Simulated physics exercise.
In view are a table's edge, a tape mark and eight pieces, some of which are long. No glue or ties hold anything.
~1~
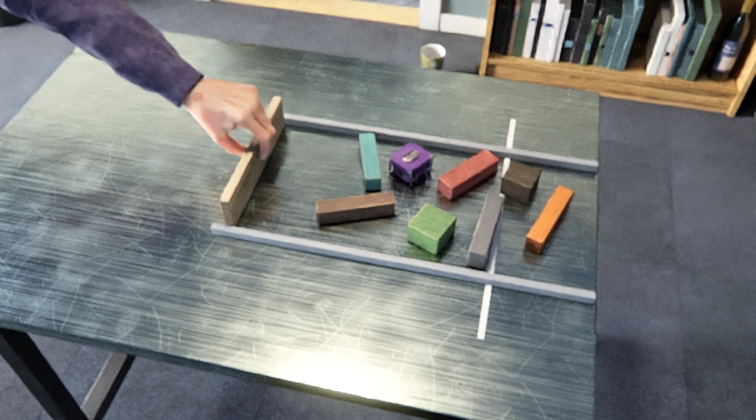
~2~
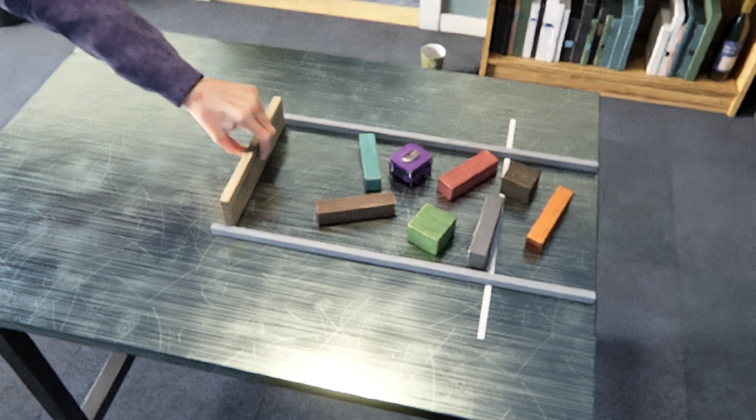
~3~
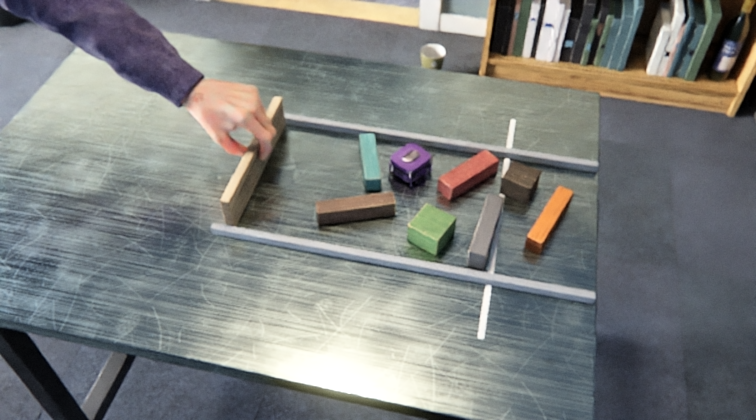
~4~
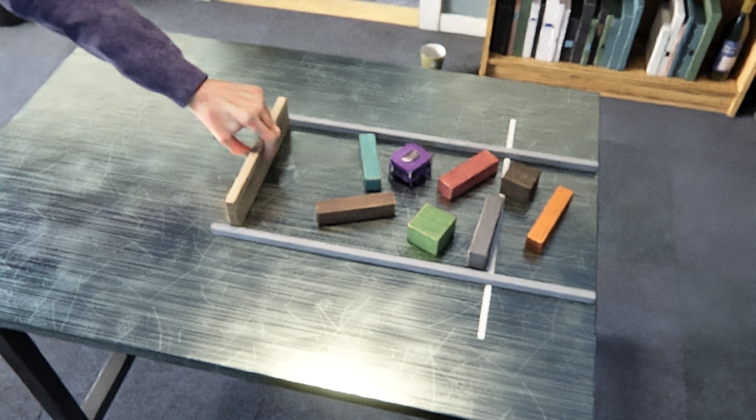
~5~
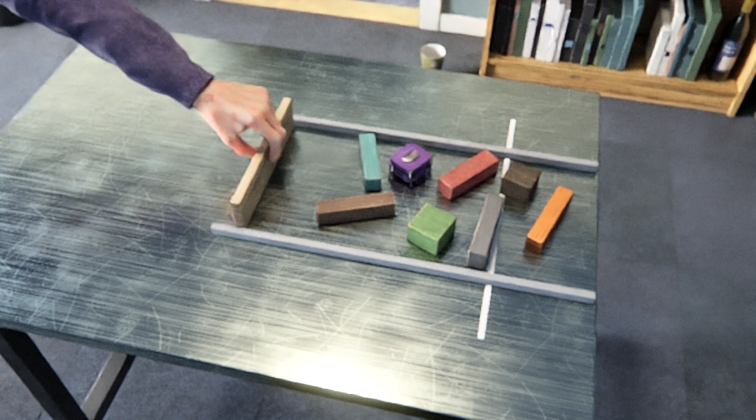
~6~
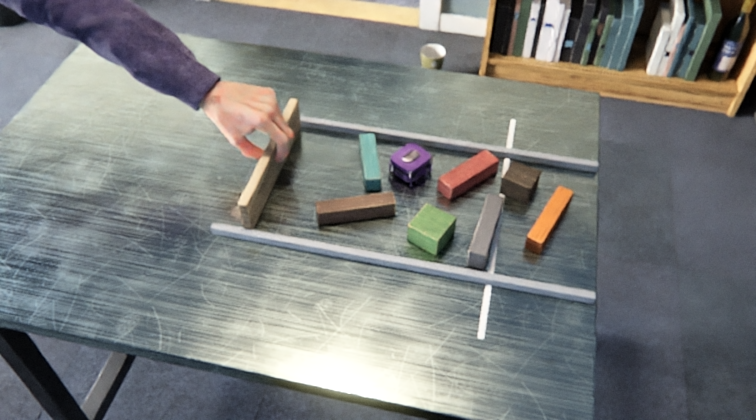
A hand slides an upright wooden board slightly right between two rails toward eight scattered coloured blocks on a dark table.
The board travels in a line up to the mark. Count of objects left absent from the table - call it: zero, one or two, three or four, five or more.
My call is zero.
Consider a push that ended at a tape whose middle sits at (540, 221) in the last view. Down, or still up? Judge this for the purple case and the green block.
Well, the purple case is left in place and the green block is left in place.
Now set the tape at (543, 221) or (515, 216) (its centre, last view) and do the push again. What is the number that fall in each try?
Try by try, 4 and 2.
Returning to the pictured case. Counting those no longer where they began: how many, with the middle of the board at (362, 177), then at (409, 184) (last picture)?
I make it 2 at the first spot and 5 at the other.
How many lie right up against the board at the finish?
It touches 2.
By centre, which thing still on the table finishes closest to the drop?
The orange stick is the one you want.
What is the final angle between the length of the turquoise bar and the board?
It measures close to 0 degrees.
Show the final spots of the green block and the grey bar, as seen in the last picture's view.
Final centres, first then second: (527, 259), (556, 243).
Soon after, none off yet; orange stick at rest near (550, 219); black block at rest near (520, 182); grey bar at rest near (486, 230).
At rest, the number that fall off is zero.
